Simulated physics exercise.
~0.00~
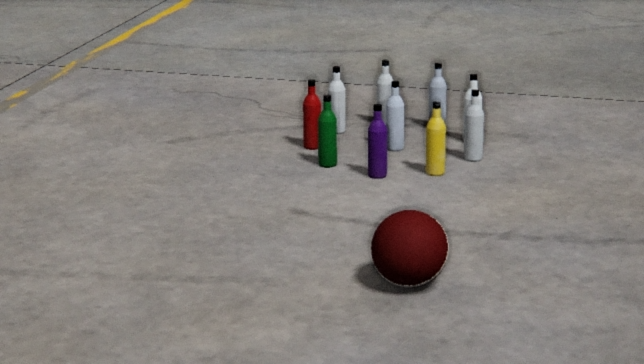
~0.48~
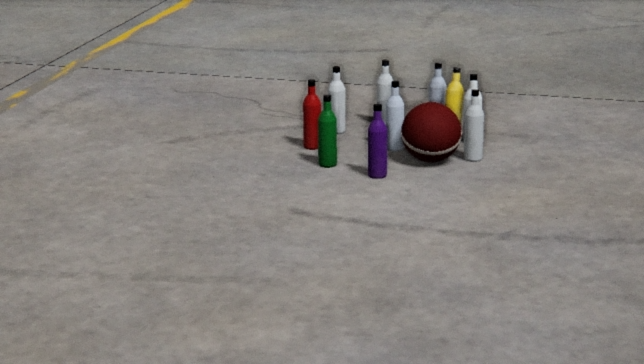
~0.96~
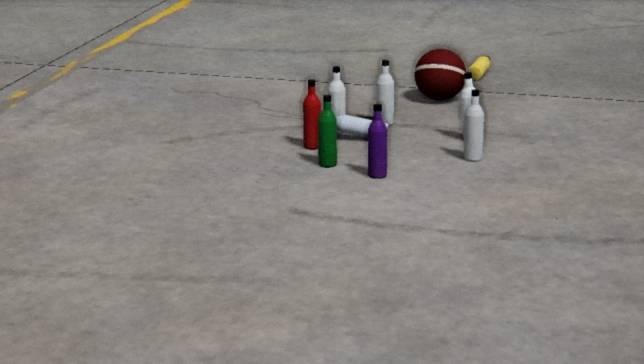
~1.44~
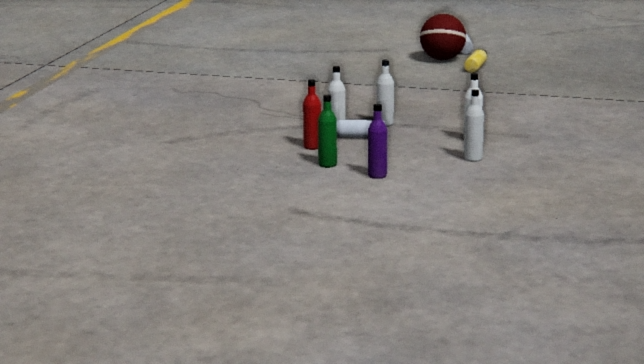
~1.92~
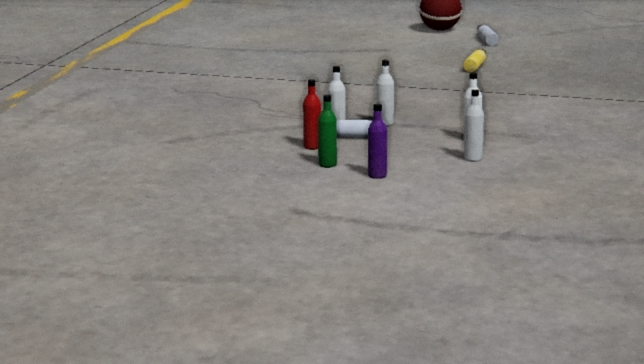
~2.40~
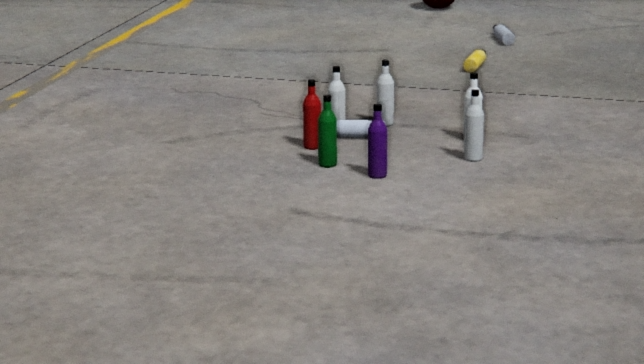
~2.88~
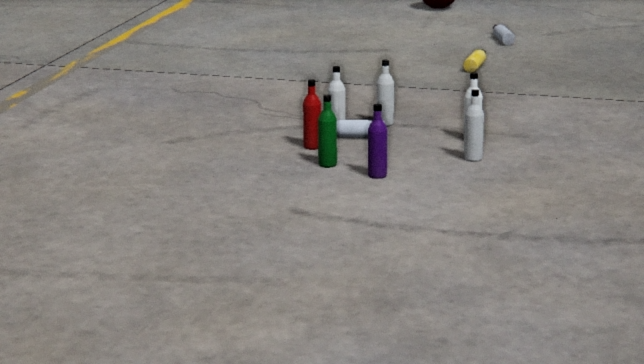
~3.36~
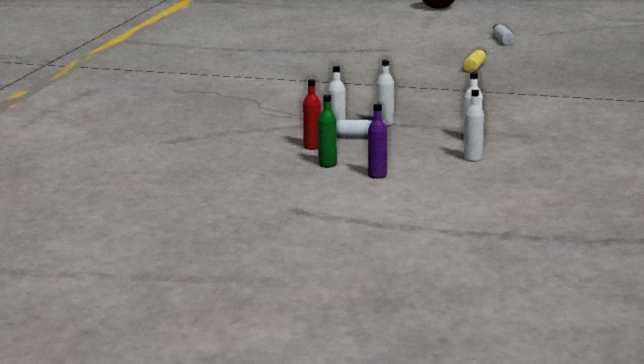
At first, a dark red ball sits on a grey concrete floor in front of a ring of capped bottles, most of them white, with a red, a green, a purple and a yellow one among them. The ball rolls away from the viewer into the right side of the group, driving the yellow bottle backward. It carries on out the back, leaving the yellow bottle and two pale ones toppled. One pale bottle slides off to the right behind the yellow one. Finally, the ball rests partly visible at the top edge, while the red, green and purple bottles still stand.
